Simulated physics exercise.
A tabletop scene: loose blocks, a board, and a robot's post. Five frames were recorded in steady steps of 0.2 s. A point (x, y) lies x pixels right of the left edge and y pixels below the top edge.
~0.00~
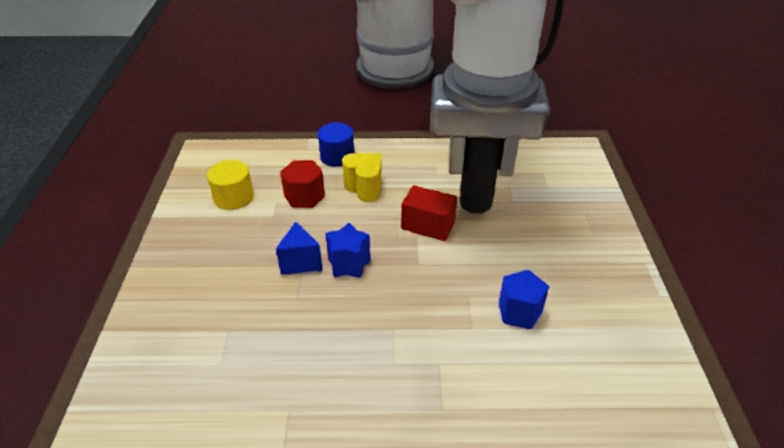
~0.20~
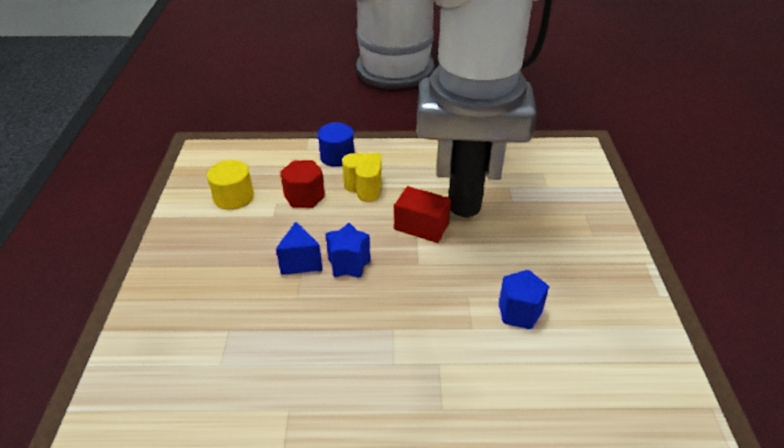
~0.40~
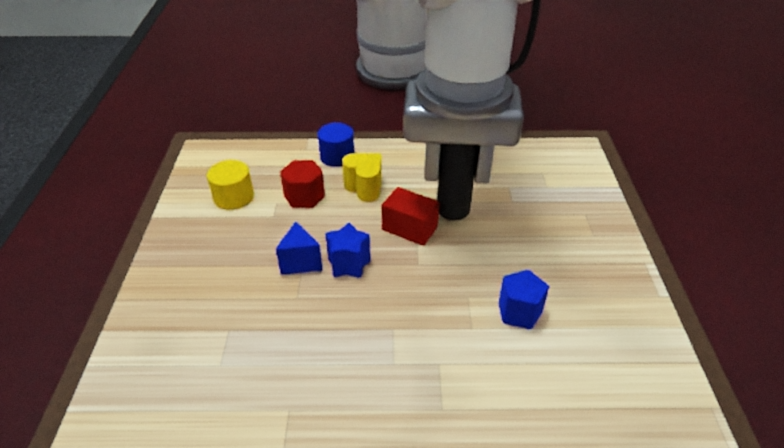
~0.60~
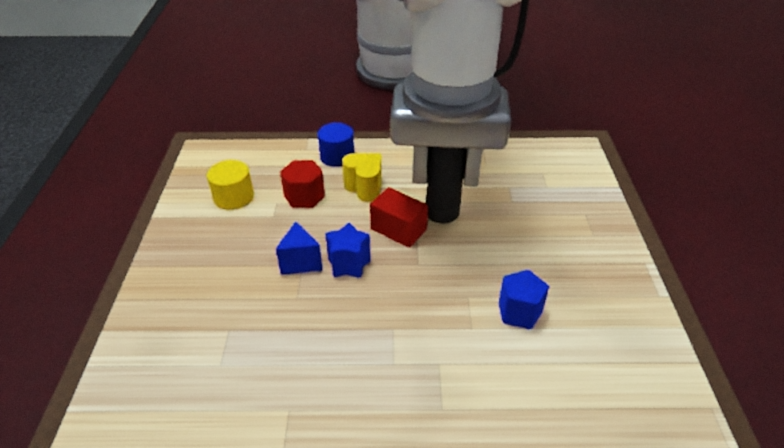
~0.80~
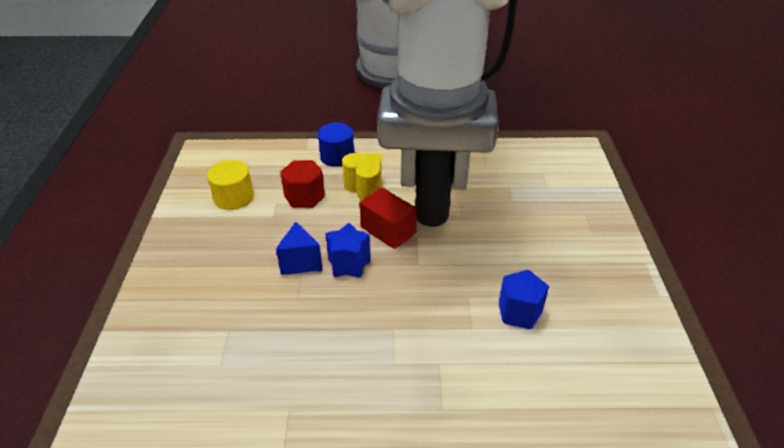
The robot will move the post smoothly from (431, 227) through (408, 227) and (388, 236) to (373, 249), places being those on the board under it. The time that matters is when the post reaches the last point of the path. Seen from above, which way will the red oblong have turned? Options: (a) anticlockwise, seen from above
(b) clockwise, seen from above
b - clockwise, seen from above.
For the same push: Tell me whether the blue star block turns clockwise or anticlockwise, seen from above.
Its rotation is counterclockwise.
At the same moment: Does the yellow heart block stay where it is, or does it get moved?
It holds its position.
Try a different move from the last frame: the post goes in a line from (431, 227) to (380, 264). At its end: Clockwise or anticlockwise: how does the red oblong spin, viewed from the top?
Looking down, it rotates clockwise.
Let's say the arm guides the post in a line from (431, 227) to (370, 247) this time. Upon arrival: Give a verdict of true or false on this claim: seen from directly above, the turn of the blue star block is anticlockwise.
The statement is true.
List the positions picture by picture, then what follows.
The first frame shows post tip (476, 204); block tops, blue star block (347, 238); yellow heart block (364, 163); red oblong (430, 199).
The second frame shows post (464, 207); red oblong (423, 201).
The third frame shows post (453, 210); red oblong (411, 202).
The fourth frame shows post (442, 213); red oblong (399, 203).
The fifth frame shows post (432, 216); blue star block (347, 238); yellow heart block (364, 163); red oblong (388, 204).
On the path given first. Halfway along, post (395, 220); red oblong (359, 206), turned 30° clockwise.
At the end, post (373, 239); blue star block (338, 242), turned 25° anticlockwise; yellow heart block in place; red oblong (344, 209), turned 70° clockwise.
